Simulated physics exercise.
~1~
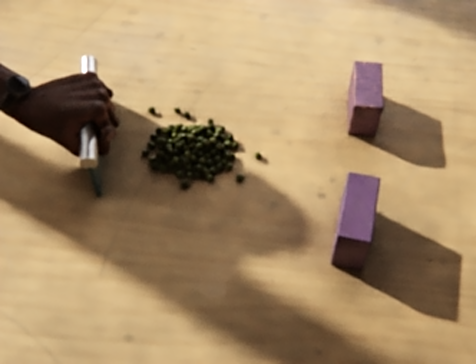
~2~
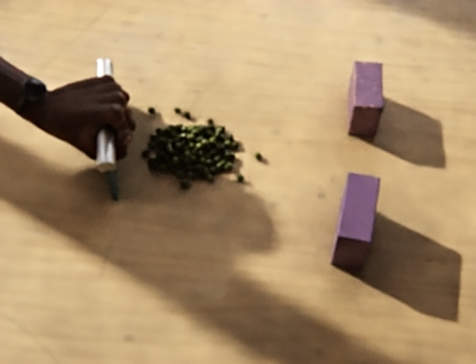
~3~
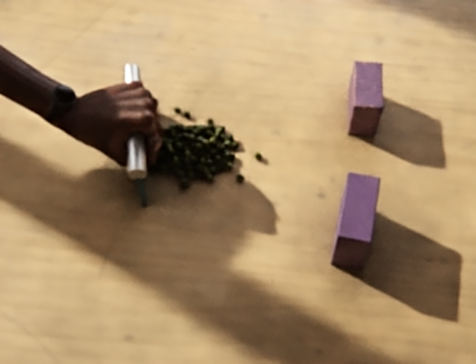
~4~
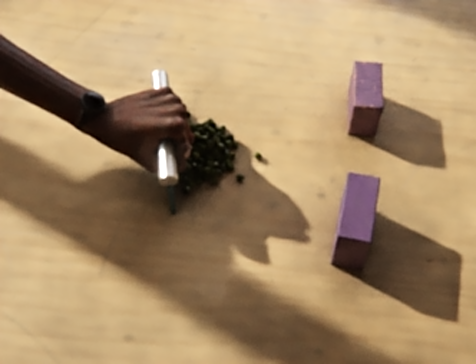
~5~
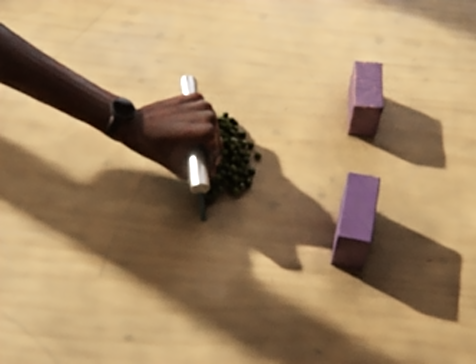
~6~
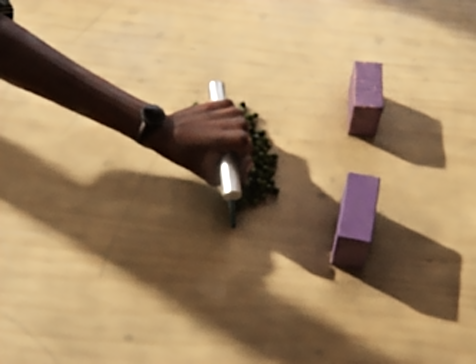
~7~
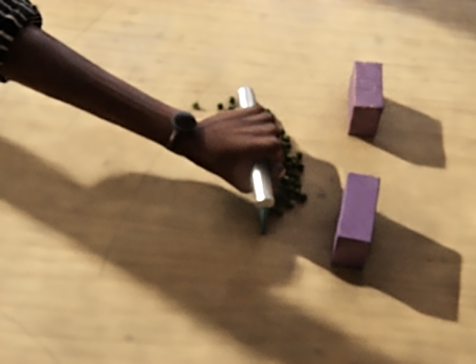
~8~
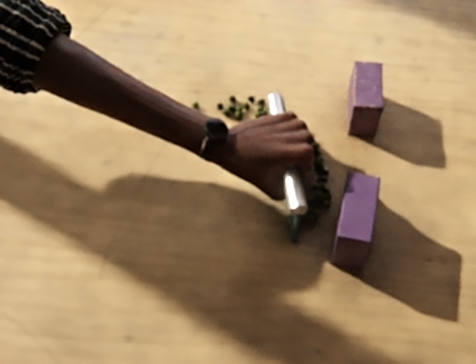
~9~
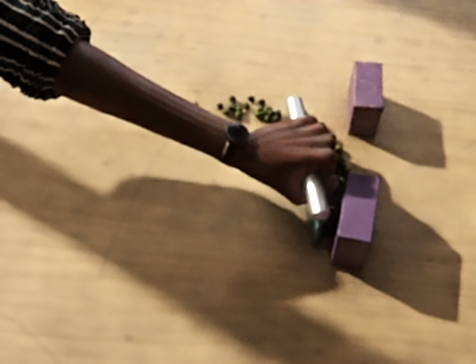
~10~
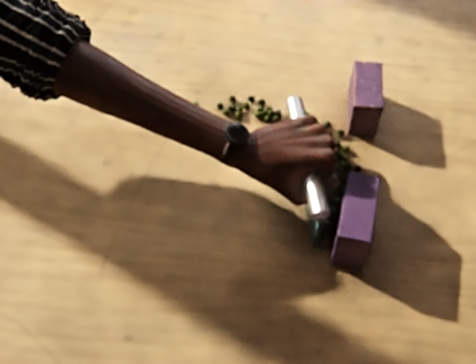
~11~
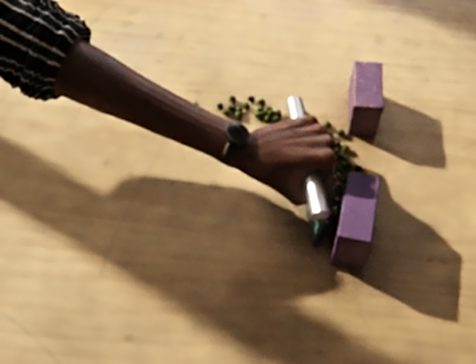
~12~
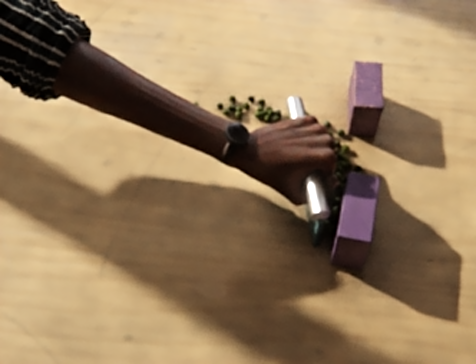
A hand sliding a metal scraper rightward through small dark green olives, stopping against purple blocks with most still short of the gap.
